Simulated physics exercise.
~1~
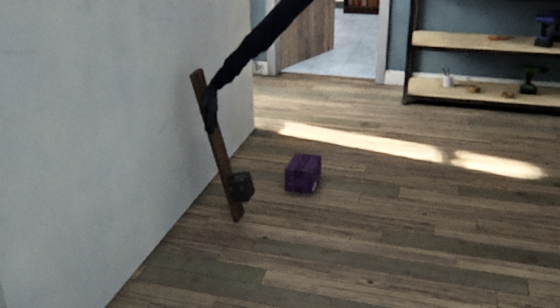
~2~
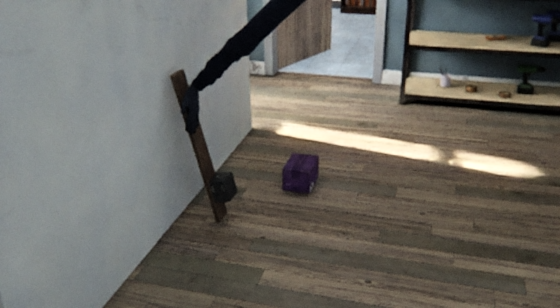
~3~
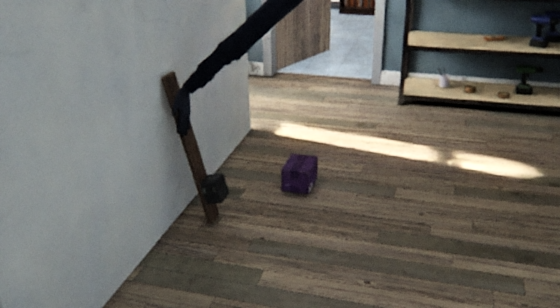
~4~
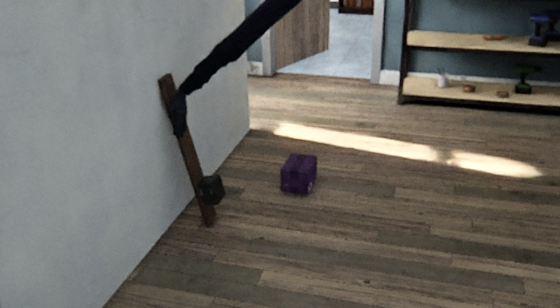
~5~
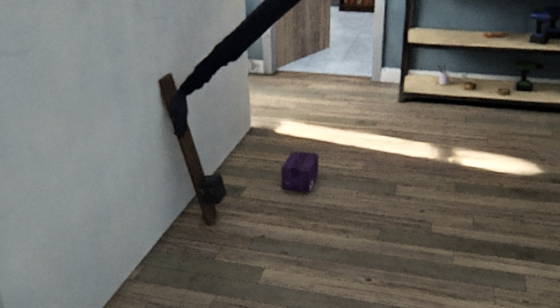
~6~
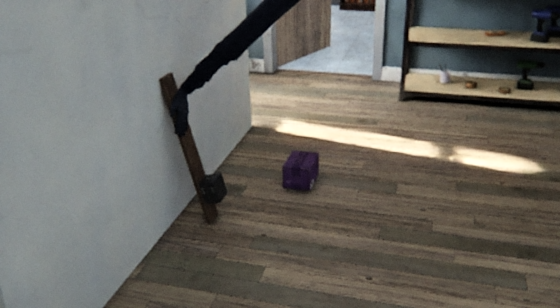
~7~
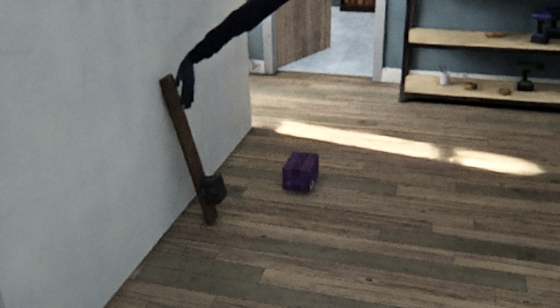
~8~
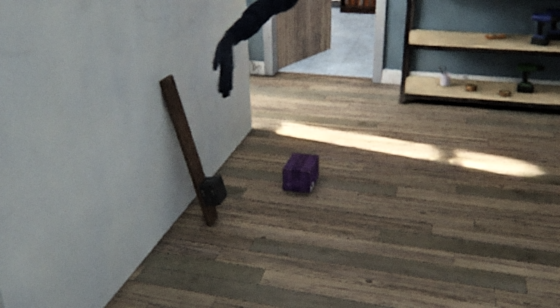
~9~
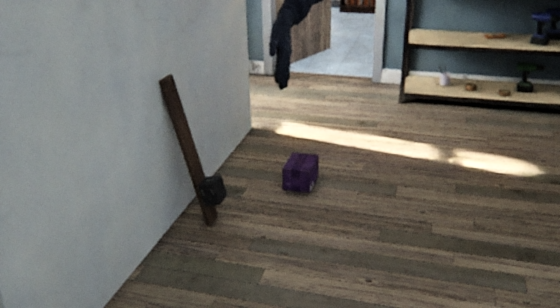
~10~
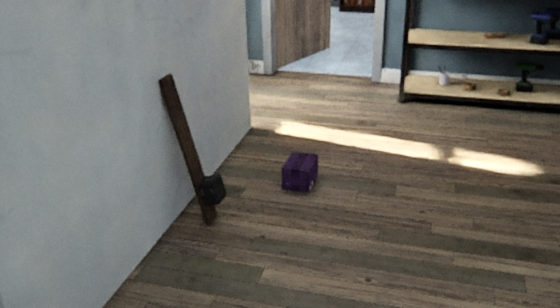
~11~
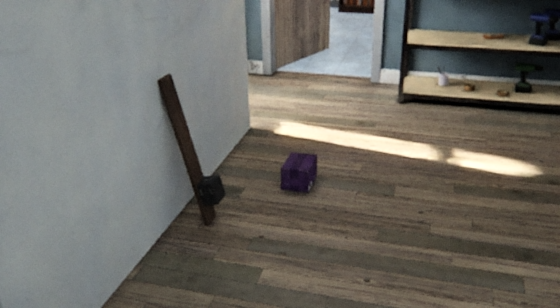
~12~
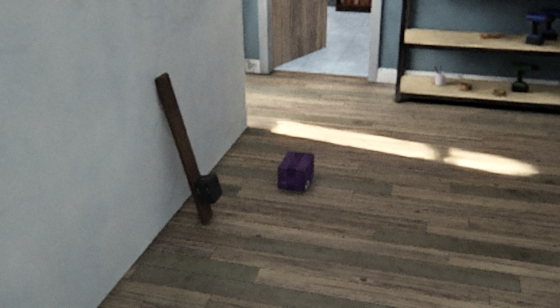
The video shows a dark-sleeved arm moving a brown plank with a dark block near its lower end leftward to lean against a pale wall, near a purple box on a wooden floor. The hand lets go and withdraws, and the plank stays leaning.
